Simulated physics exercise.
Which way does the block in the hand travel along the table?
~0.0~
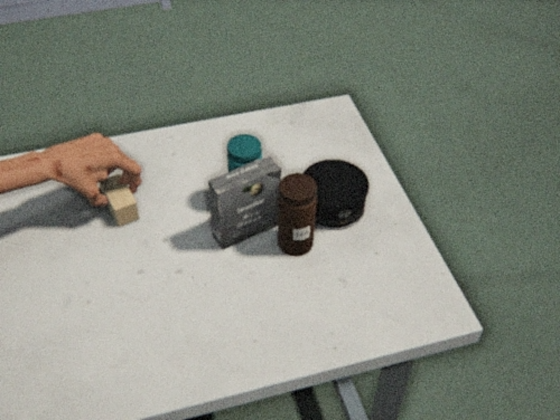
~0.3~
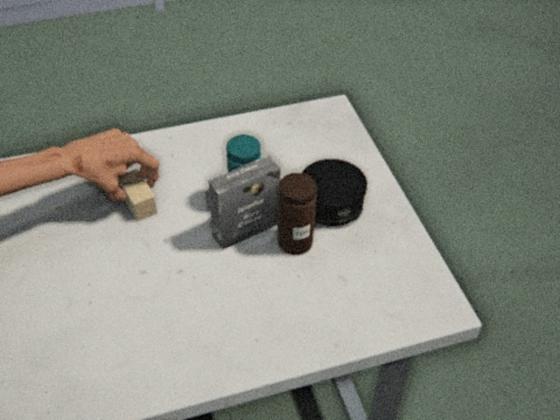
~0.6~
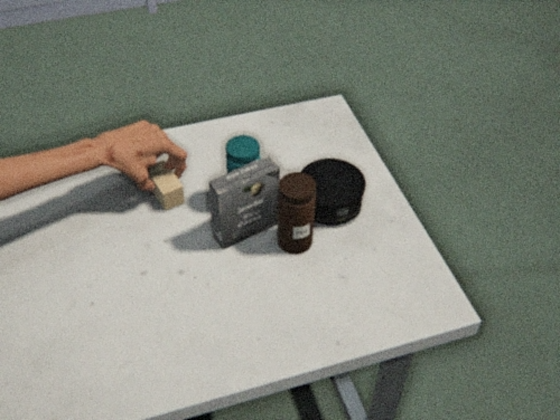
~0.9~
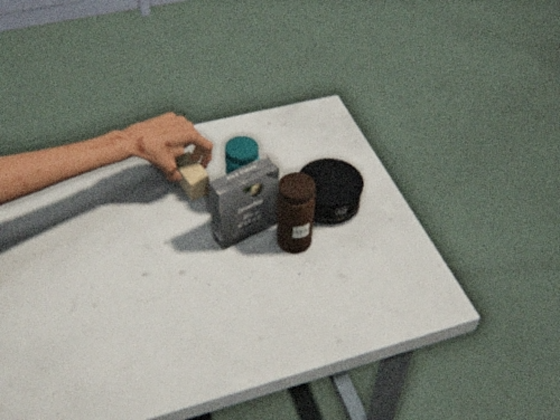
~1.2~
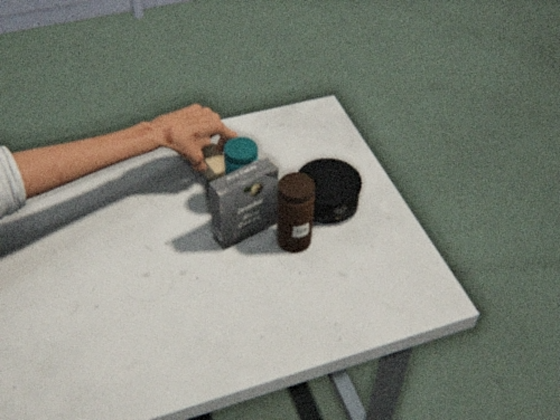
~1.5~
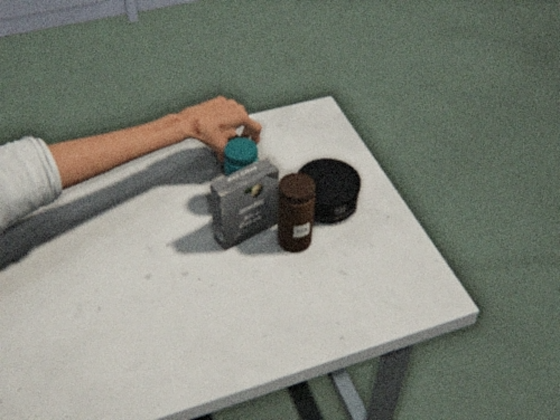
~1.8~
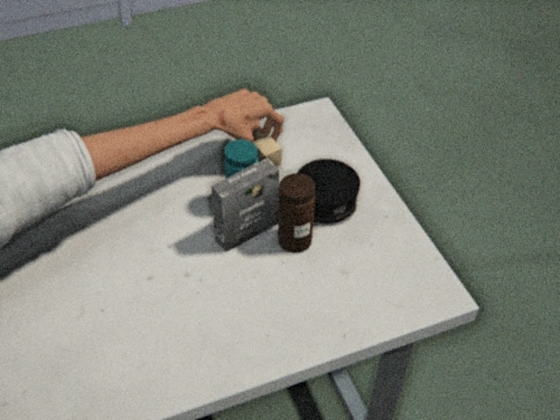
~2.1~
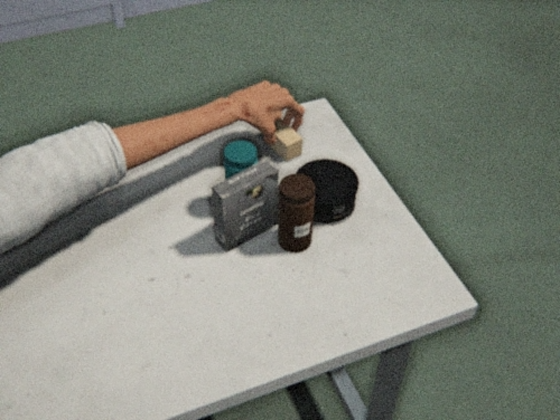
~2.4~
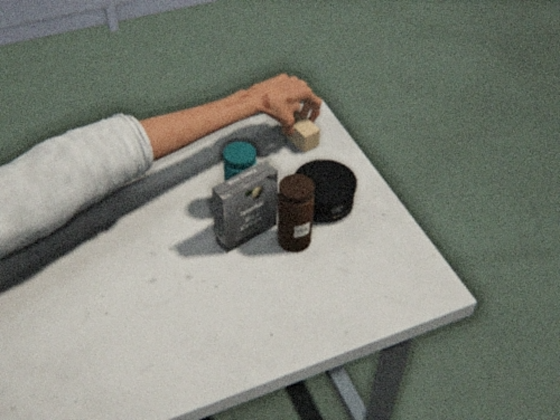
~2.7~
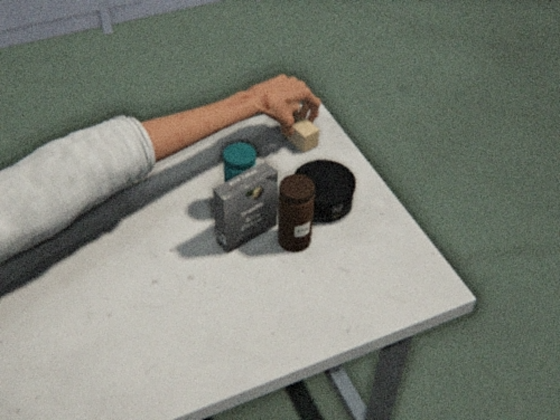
The block moves to the right as the viewer sees it, angling up towards the far edge of the table.
At the end of a pale table above a green floor, a grey packet, a brown jar, a black tub and a turquoise jar stand close together. A hand reaches in from the left, holding a small tan block on the tabletop. It slides the block right and towards the far edge, while the view drifts slightly. The block passes behind the turquoise jar, briefly out of sight, then emerges on its right and continues towards the far corner. There it stops with the hand still on it, and all the items remain upright in their places.
